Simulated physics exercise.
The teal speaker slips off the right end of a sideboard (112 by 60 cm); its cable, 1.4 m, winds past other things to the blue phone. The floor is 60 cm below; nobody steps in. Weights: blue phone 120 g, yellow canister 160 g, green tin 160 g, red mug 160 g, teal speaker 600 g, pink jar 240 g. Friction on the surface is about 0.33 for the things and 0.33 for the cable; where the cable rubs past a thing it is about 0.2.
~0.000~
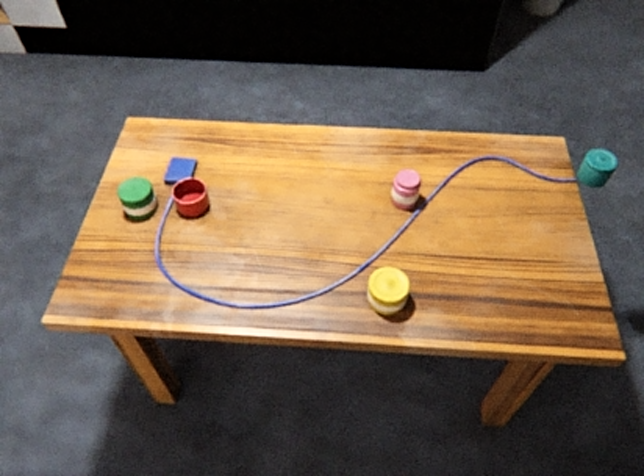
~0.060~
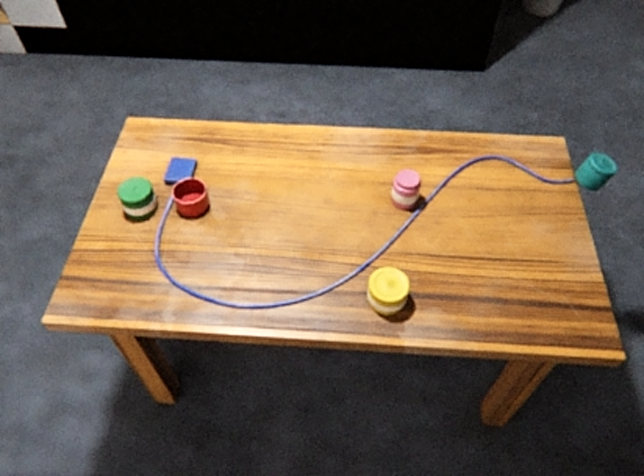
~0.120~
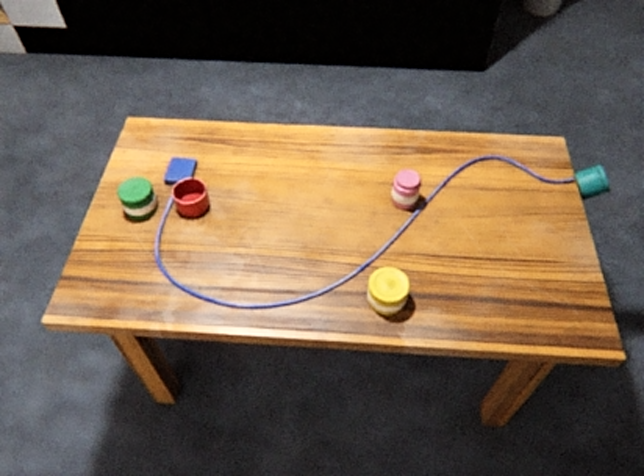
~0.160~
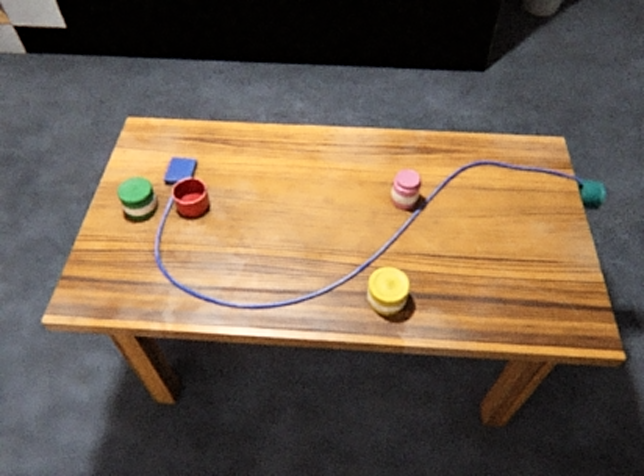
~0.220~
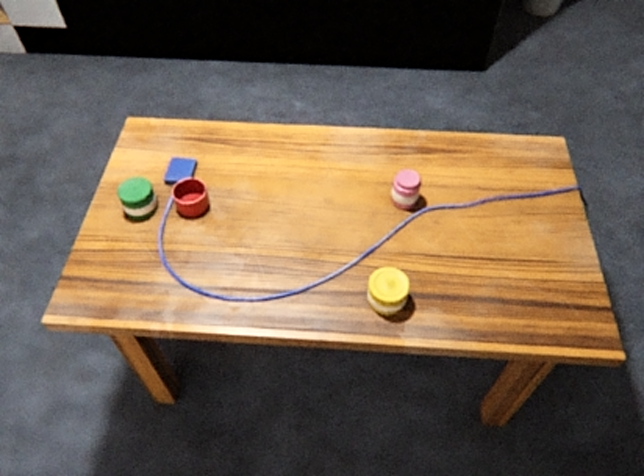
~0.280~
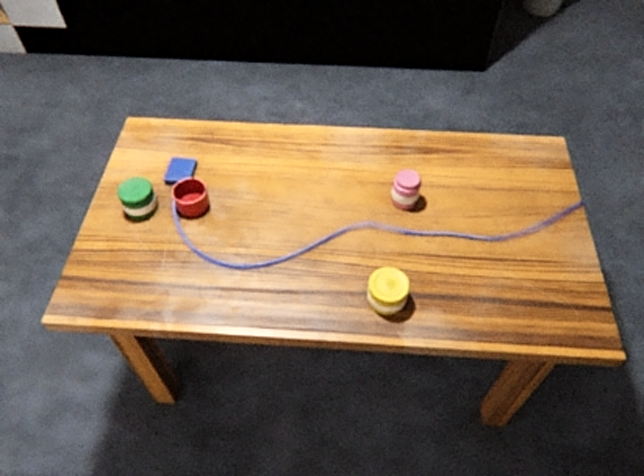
A teal speaker tips off the table's right edge, dragging the cable rightward across the wood.
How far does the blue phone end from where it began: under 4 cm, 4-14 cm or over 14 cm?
Result: Blue phone reaches the top band.
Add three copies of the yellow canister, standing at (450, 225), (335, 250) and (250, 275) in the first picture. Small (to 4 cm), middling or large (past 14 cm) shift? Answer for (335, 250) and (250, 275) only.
In that order: Middling, large.
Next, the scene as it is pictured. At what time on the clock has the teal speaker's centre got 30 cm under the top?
About: 0.30 s.
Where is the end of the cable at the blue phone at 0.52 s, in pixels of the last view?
Near (230, 221).
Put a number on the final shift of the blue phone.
About: Blue phone 60 cm.
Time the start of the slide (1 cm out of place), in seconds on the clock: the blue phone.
About: Blue phone 0.36 s.
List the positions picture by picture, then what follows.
In the first frame, shows, blue phone (180, 169); cable runs through (522, 167) (435, 193) (356, 272) (231, 305) (159, 234).
In the second frame, shows, teal speaker (601, 162); cable runs through (522, 167) (356, 272) (159, 234).
In the third frame, shows, teal speaker (591, 183); cable runs through (522, 167) (356, 272) (159, 234).
In the fourth frame, shows, teal speaker (586, 194); cable runs through (529, 169) (356, 272) (159, 234).
In the fifth frame, shows, cable runs through (575, 188) (360, 258) (160, 235).
In the sixth frame, shows, blue phone (180, 169); cable runs through (531, 230) (402, 231) (288, 257) (181, 233).
At 0.5 s, the cable's tail end at (230, 221); blue phone 24 cm off its start, red mug 24 cm off its start, teal speaker over the edge.
At 0.7 s, the cable's tail end at (354, 317); blue phone 52 cm off its start, red mug 45 cm off its start, teal speaker over the edge.
At 1.0 s, the cable's tail end at (391, 348); blue phone 61 cm off its start at (377, 329), red mug over the edge, teal speaker over the edge.
At 1.2 s, the cable's tail end at (391, 349); blue phone 61 cm off its start, red mug over the edge, teal speaker over the edge.
At 2.4 s, the cable's tail end at (391, 349); blue phone 61 cm off its start at (377, 333), red mug over the edge, teal speaker over the edge.
